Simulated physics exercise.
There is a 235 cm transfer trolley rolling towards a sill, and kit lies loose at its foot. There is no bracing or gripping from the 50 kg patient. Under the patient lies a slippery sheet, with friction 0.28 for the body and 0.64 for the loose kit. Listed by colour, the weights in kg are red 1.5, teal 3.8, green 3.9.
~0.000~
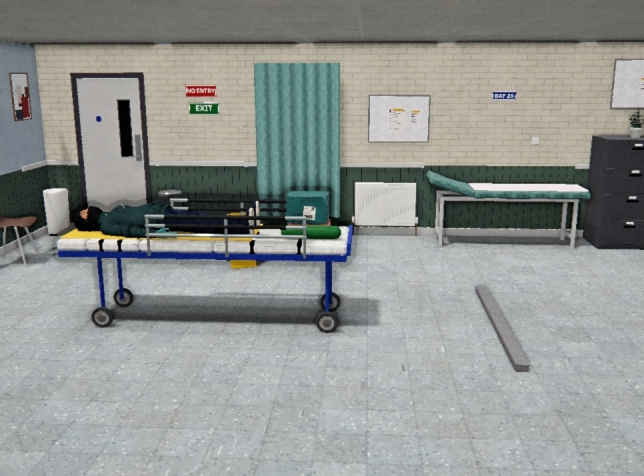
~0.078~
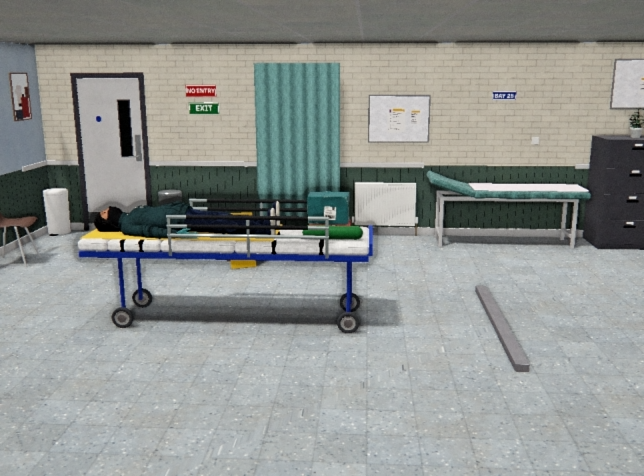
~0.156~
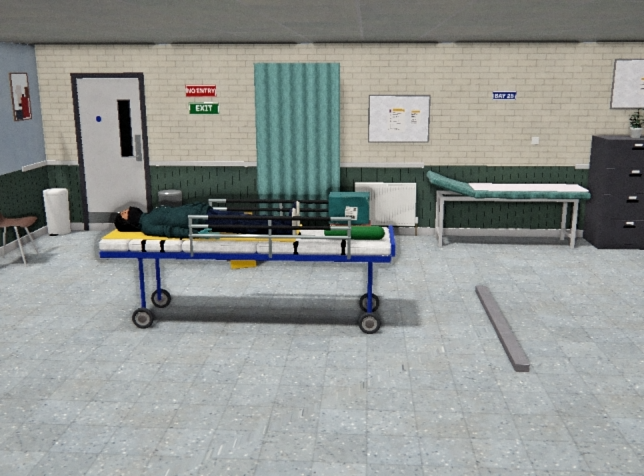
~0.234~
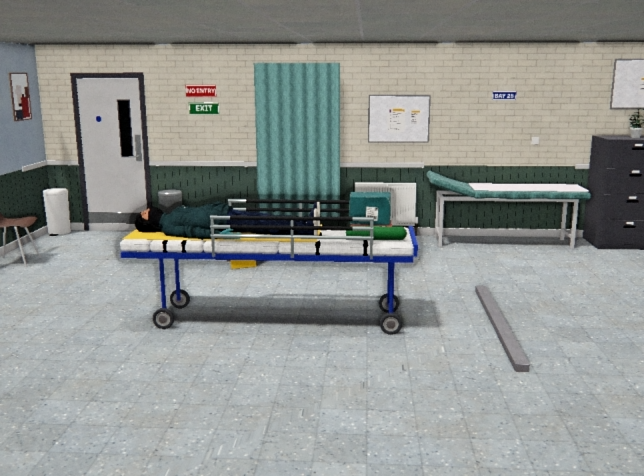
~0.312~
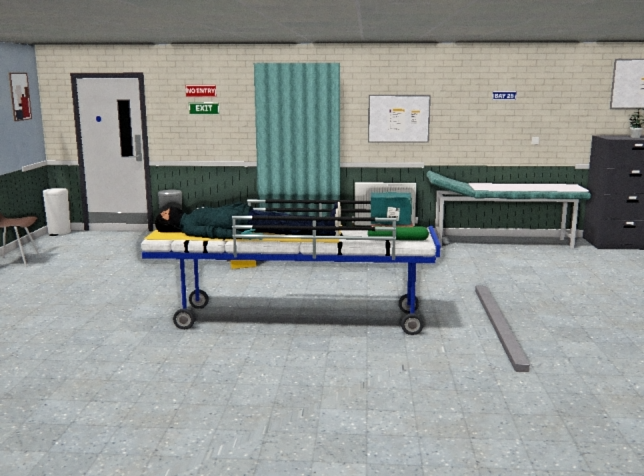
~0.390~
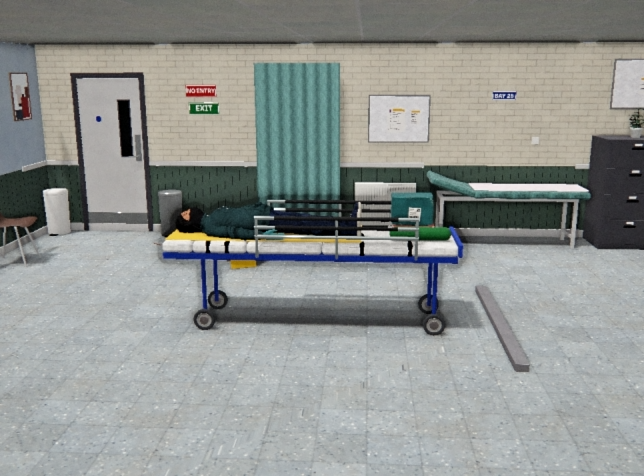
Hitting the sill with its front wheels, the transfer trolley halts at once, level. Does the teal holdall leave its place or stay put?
It leaves its place.
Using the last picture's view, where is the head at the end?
Somewhere around (347, 225) in the last picture.
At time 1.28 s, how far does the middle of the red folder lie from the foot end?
It is roughly 30 cm beyond the mark.
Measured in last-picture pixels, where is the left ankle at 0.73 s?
At that time it is near pixel (438, 224) in the last view.
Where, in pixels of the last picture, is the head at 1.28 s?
The head sits close to (345, 225).
The jolt is at 0.58 s.
After 0.73 s the teal holdall is 10 cm short of the foot end, tilted 0°, near (496, 209) in the last picture's view.
After 0.98 s the teal holdall is 15 cm past the foot end, tilted 35°, near (526, 217) in the last picture's view.
After 1.28 s the teal holdall is 46 cm past the foot end, tilted 100°, near (557, 299) in the last picture's view.
At rest, 2.0 s, red folder drops off; teal holdall drops off; green gas bottle drops off.
